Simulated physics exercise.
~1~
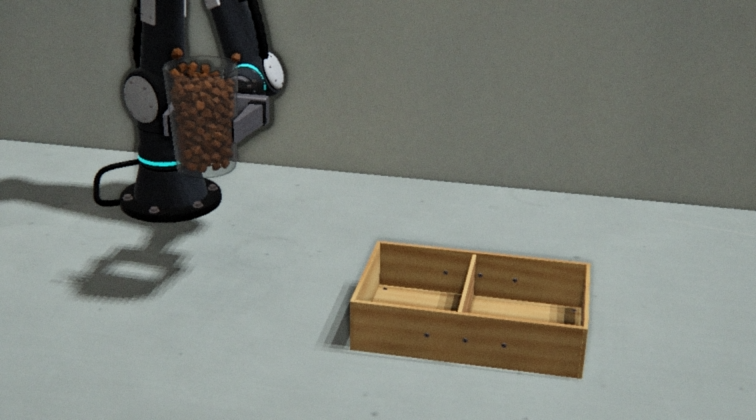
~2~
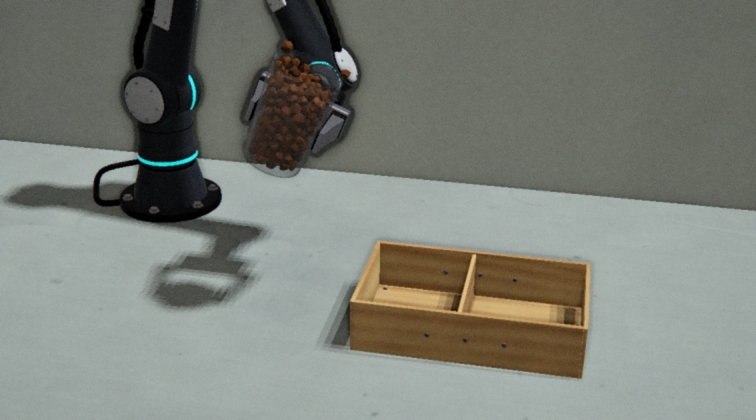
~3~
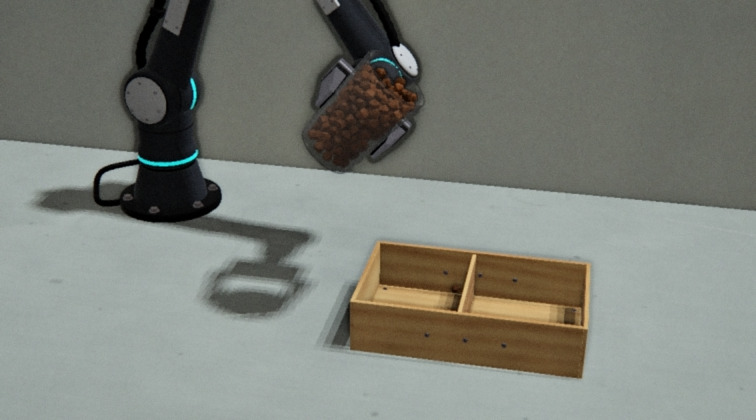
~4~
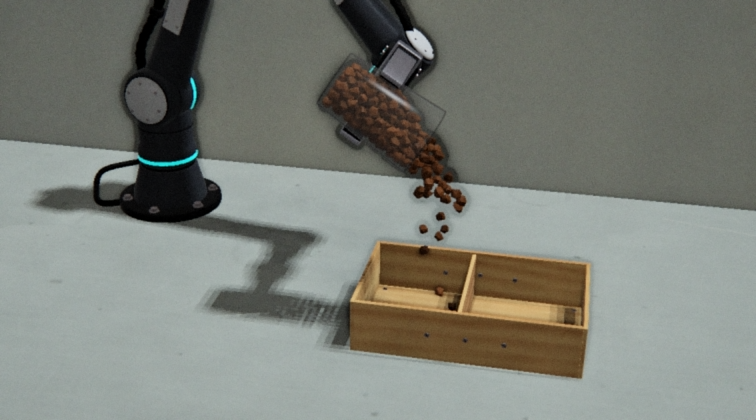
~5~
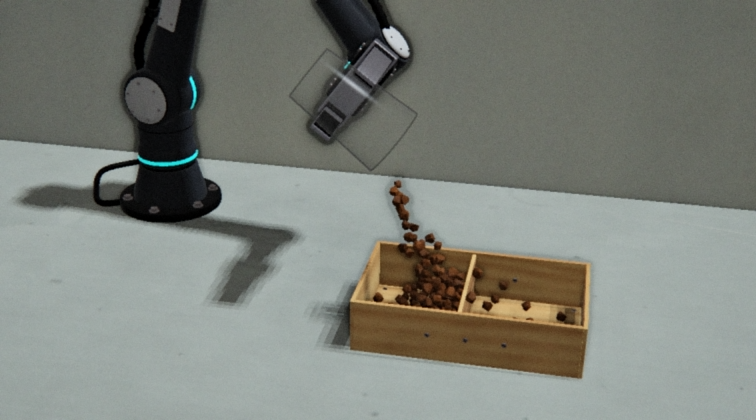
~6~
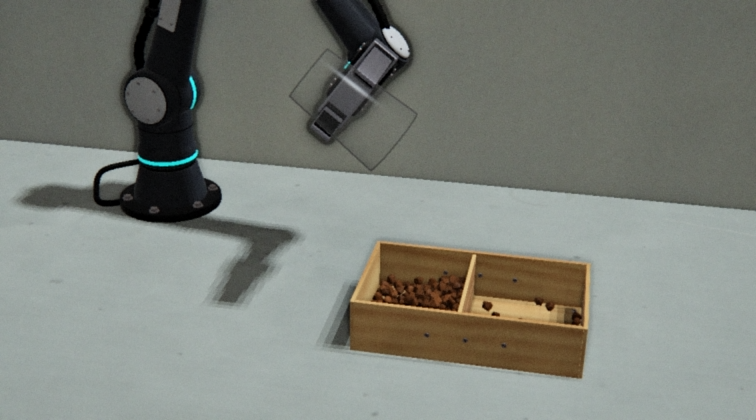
On a pale table top against a grey wall, a black robot arm holds a clear tumbler full of small brown pellets, with an open wooden box divided into two parts standing to the right. The arm swings the tumbler to the right, leaning it more and more as it nears the box. It then tips the tumbler over, and the pellets begin to spill from its mouth. They stream down mostly into the left part, while a few land in the right. Finally the emptied tumbler hangs still, tilted downward, with a brown heap in the left part and scattered pellets in the right.
